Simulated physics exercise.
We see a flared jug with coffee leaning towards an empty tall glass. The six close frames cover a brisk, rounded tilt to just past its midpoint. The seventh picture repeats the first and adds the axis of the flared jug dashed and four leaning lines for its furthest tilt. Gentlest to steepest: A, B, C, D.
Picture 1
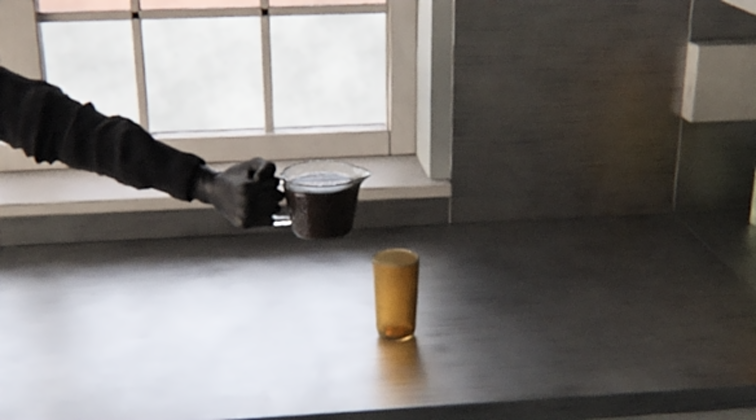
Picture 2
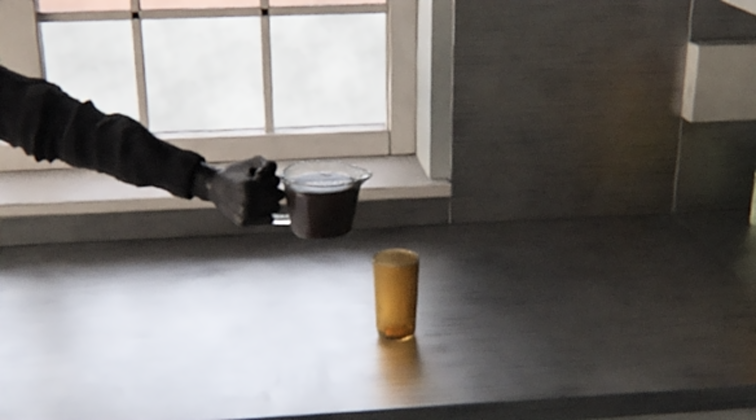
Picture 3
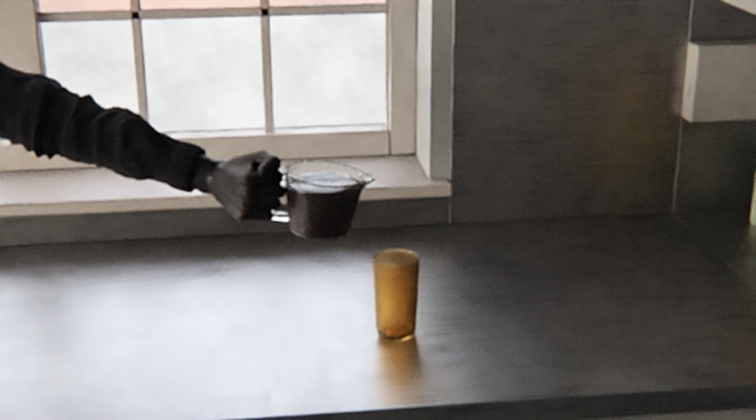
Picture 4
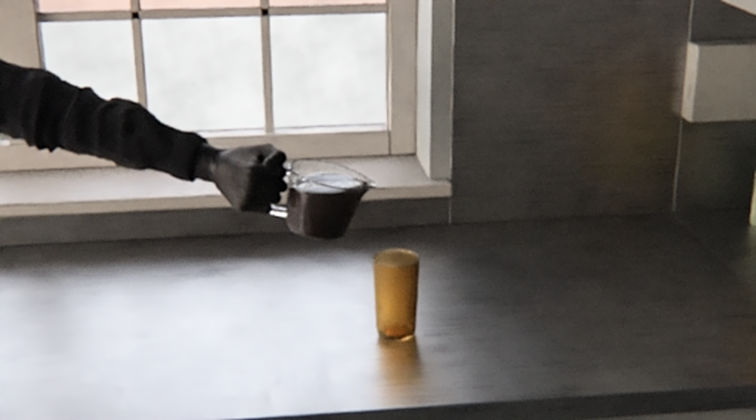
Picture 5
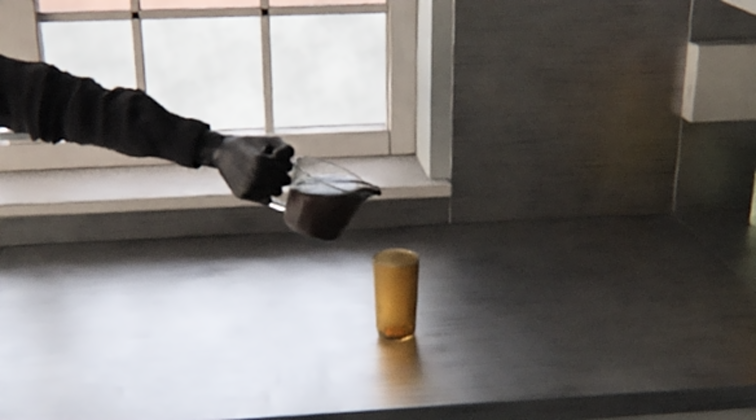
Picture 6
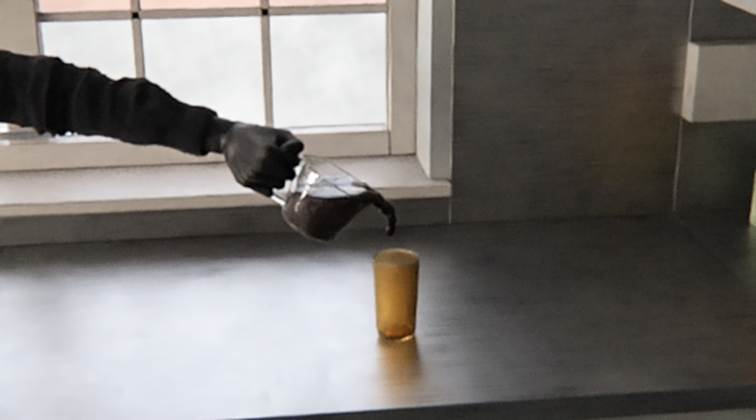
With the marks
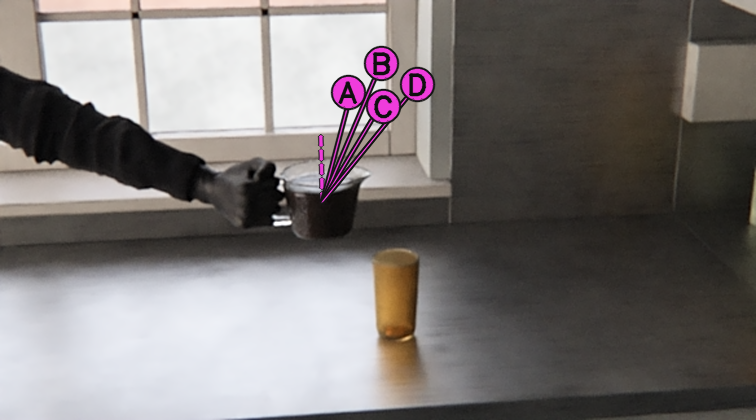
A dark-gloved hand tilting a clear jug of dark liquid rightward above an amber glass, liquid beginning to run over the lip.
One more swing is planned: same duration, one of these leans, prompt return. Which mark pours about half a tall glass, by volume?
Best: D.
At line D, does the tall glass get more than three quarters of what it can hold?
No, less.
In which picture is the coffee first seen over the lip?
In picture 5.
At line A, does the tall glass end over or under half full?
Under.
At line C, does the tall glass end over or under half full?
Under half.
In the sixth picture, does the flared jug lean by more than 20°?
Yes, it does.
On the marked copy, A at (346, 110); B at (374, 79); C at (371, 119); D at (406, 97).
For line A, the tall glass ends with about 4 % of what it can hold.
For line B, the tall glass ends with about 18 % of what it can hold.
For line C, the tall glass ends with about 35 % of what it can hold.
For line D, the tall glass ends with about 53 % of what it can hold.
